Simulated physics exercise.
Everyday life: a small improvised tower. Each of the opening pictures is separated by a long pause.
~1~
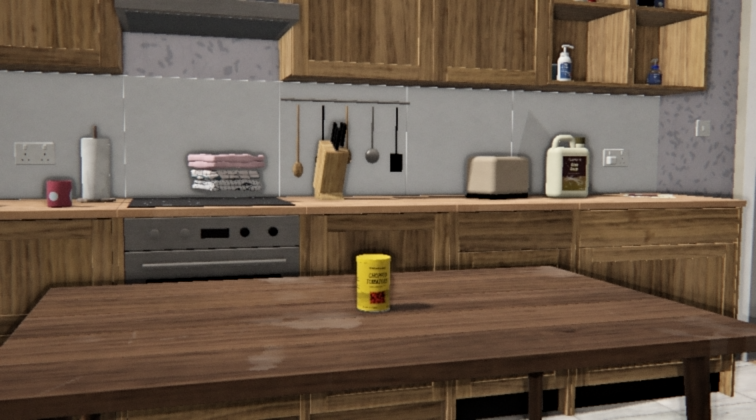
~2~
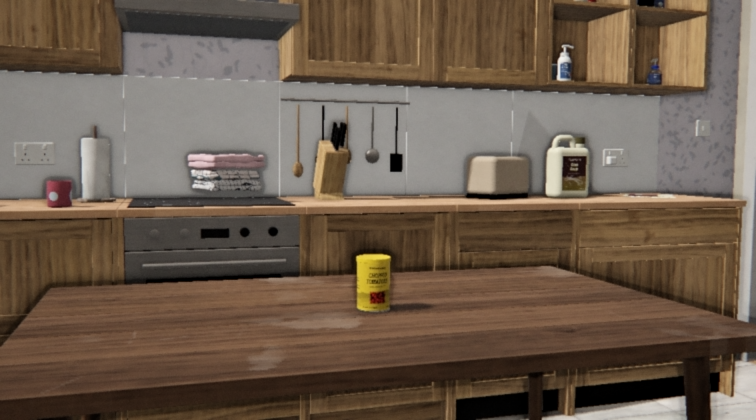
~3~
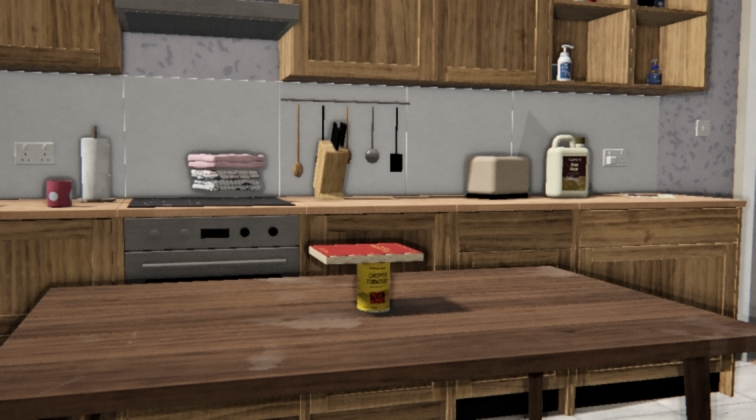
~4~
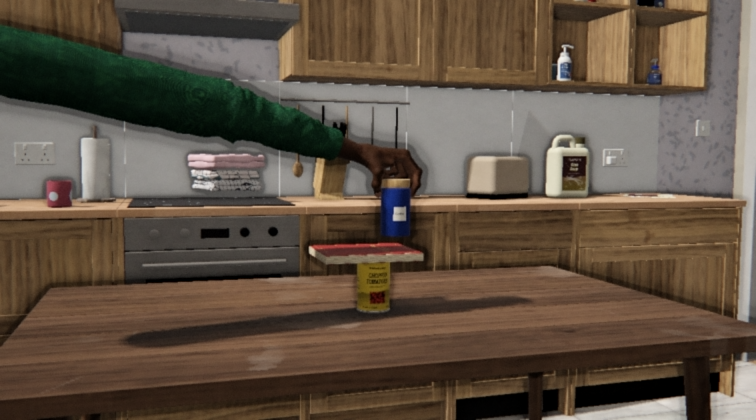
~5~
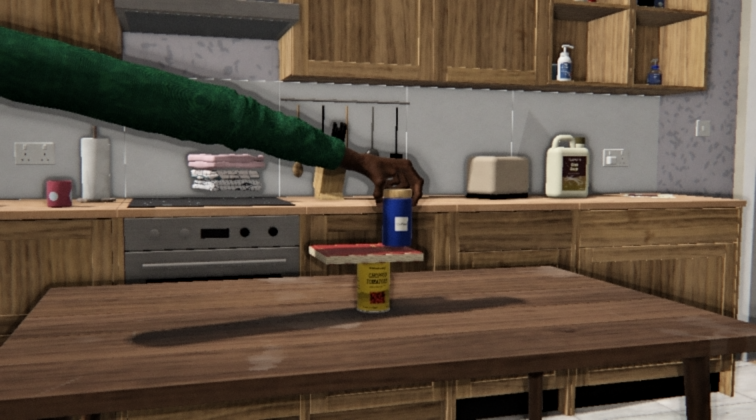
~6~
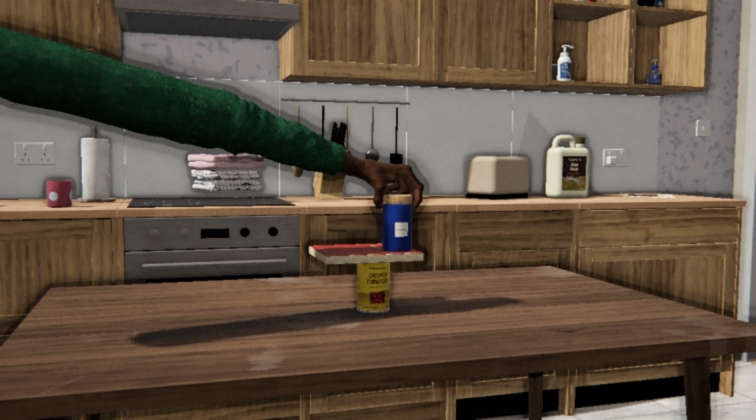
A hand in a green sleeve lowers a blue jar onto the red board atop the yellow tin.
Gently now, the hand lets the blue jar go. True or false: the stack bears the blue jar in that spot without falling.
True.
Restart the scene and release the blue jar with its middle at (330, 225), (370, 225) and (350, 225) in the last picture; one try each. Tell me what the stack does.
So, first go it comes down, second go it stays put, third go it comes down.
Then, 0.80 s past the last view, nothing moves.
Then, 1.70 s past the last view, blue jar resting near (398, 223).
Finally, all 3 still in place. Final places as the last picture's camera would see them, blue jar near (398, 223). The stack holds.
